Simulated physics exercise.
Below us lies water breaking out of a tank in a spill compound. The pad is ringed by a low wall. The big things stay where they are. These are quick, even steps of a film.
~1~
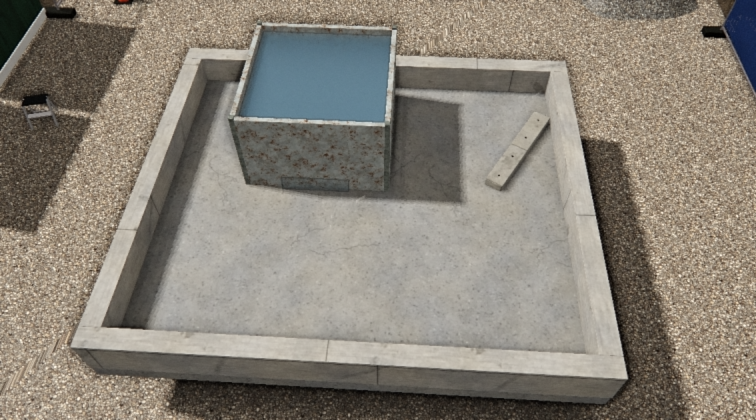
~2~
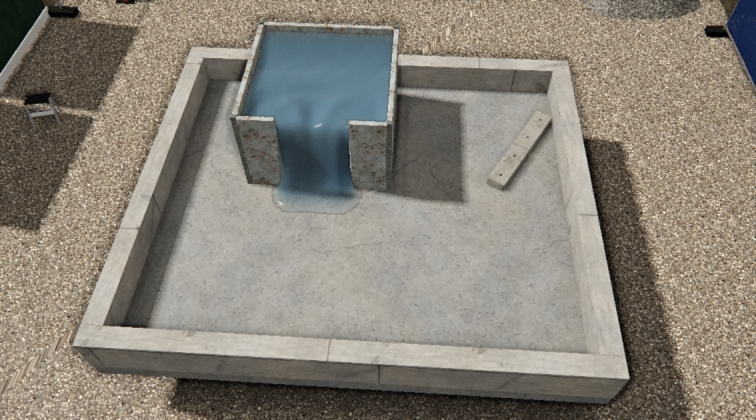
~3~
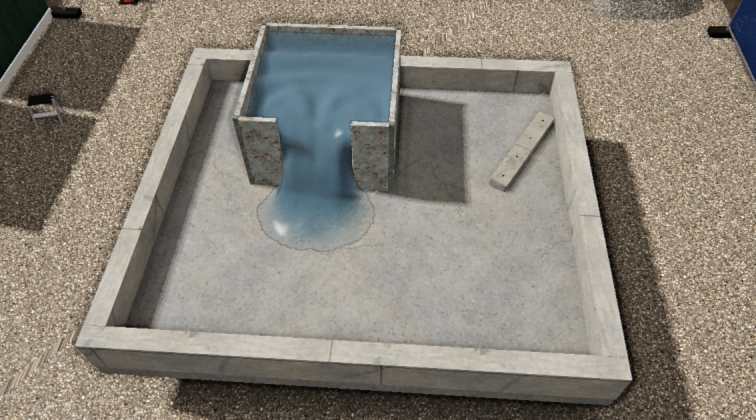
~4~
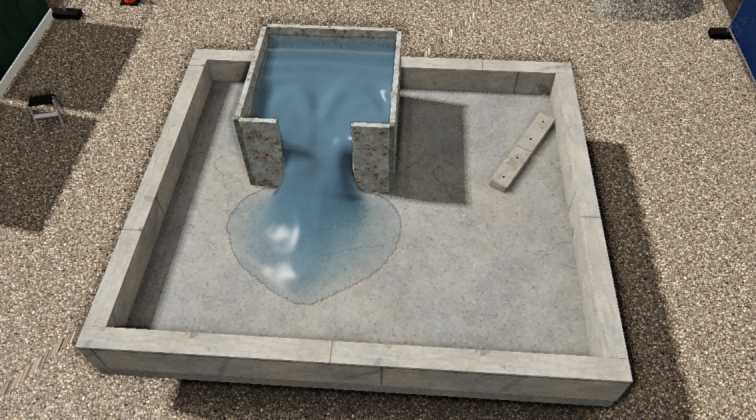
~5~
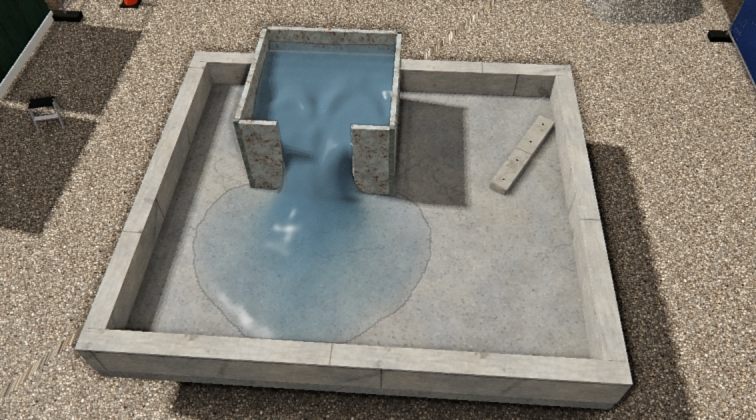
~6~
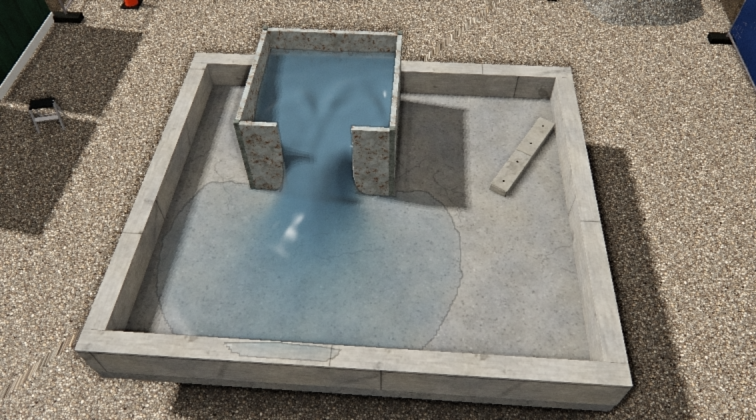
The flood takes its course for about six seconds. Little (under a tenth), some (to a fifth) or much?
It loses not even a tenth.
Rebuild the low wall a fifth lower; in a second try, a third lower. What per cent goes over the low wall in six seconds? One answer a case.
In turn 10 and 16 per cent.
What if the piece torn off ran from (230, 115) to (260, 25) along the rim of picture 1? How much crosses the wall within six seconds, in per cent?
About 28 per cent.
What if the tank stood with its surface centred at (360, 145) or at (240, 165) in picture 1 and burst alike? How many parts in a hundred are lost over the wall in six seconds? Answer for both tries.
Near 8 and 18 in a hundred.
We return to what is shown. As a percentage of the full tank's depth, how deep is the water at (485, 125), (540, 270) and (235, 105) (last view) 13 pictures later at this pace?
In that order: 0, 14 and 0 per cent.
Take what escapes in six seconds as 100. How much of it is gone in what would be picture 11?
Near 20 in a hundred.
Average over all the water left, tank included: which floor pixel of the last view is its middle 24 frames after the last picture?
Around (345, 209).
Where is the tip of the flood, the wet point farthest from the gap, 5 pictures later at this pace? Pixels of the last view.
Roughly at (584, 376).
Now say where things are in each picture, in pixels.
The tank at (319, 75) is whole and still, in the first picture.
Water pours out at (317, 160) and has run to (279, 199), in the second picture.
The front is at (292, 242), out from the gap at (319, 164), in the third picture.
The front is at (293, 295), out from the gap at (320, 168), in the fourth picture.
The front is at a hidden place, out from the gap at (320, 170), in the fifth picture.
Water pours out at (320, 171) and has run to a hidden place, in the sixth picture.
A moment on, water covers 50 % of the floor; the low wall has let 0 % over.
Next, water covers 55 % of the floor; the low wall has let 1 % over.
Then, water covers 55 % of the floor; the low wall has let 4 % over.
Later, water covers 85 % of the floor; the low wall has let 5 % over.
In the end, water covers 85 % of the floor; the low wall has let 5 % over.
